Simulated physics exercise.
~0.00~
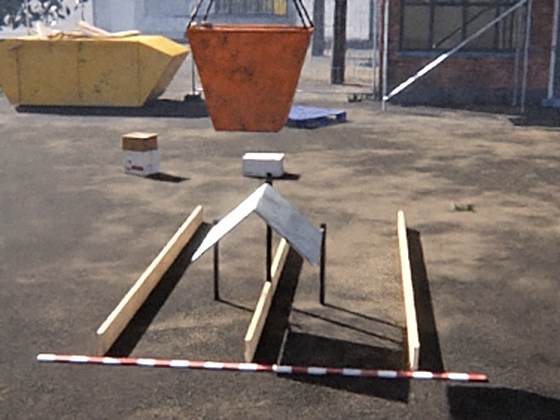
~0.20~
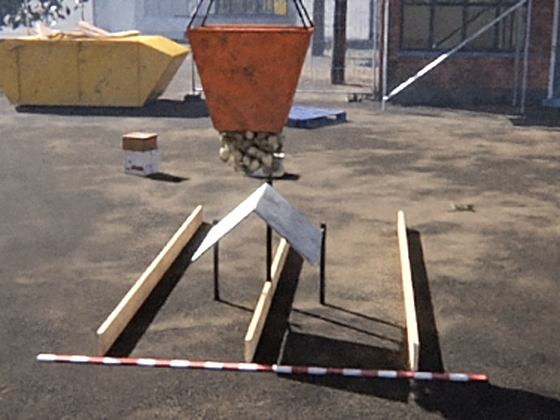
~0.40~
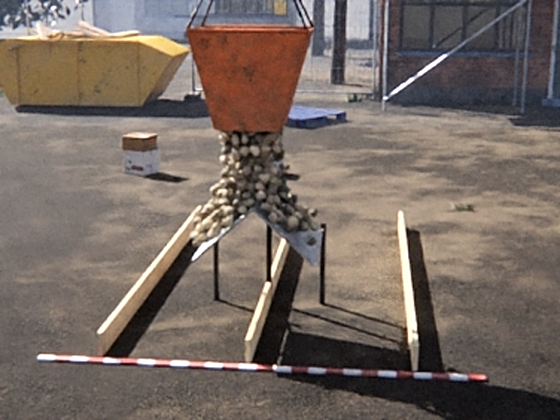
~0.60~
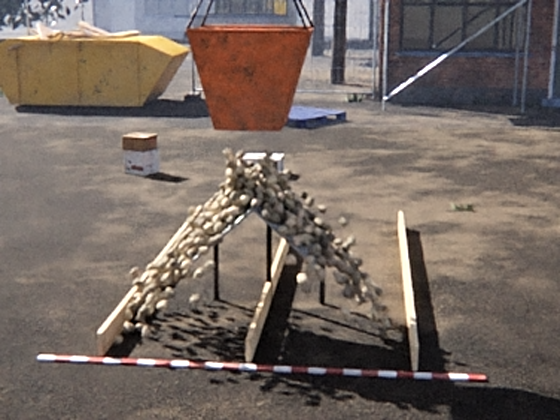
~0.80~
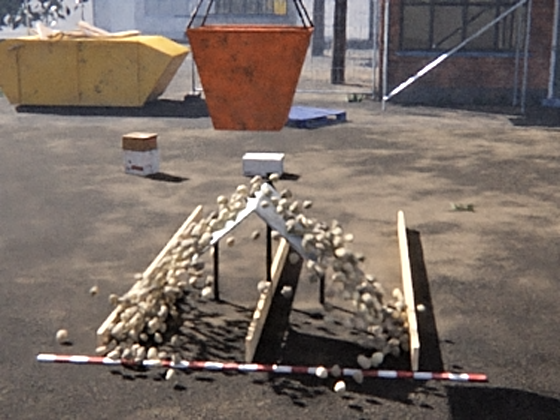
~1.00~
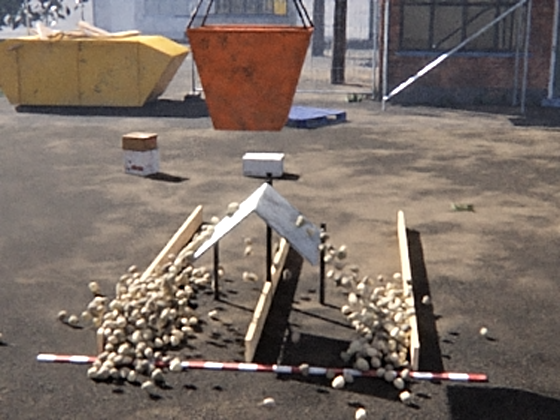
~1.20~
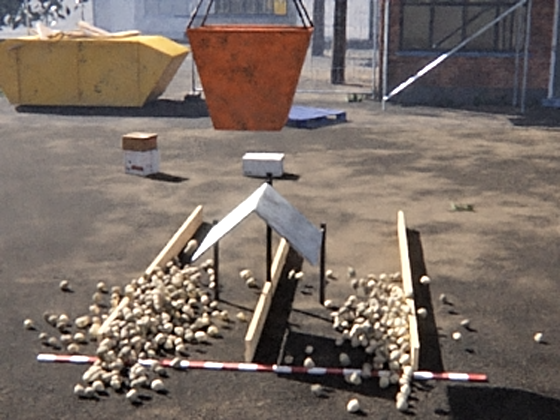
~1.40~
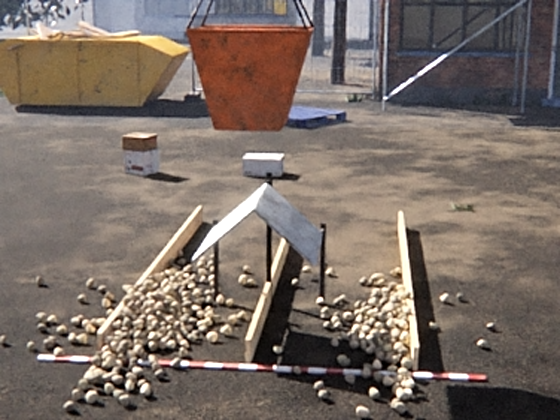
Round stones drop from an orange hopper, split over a steel ridge, and settle mostly left.
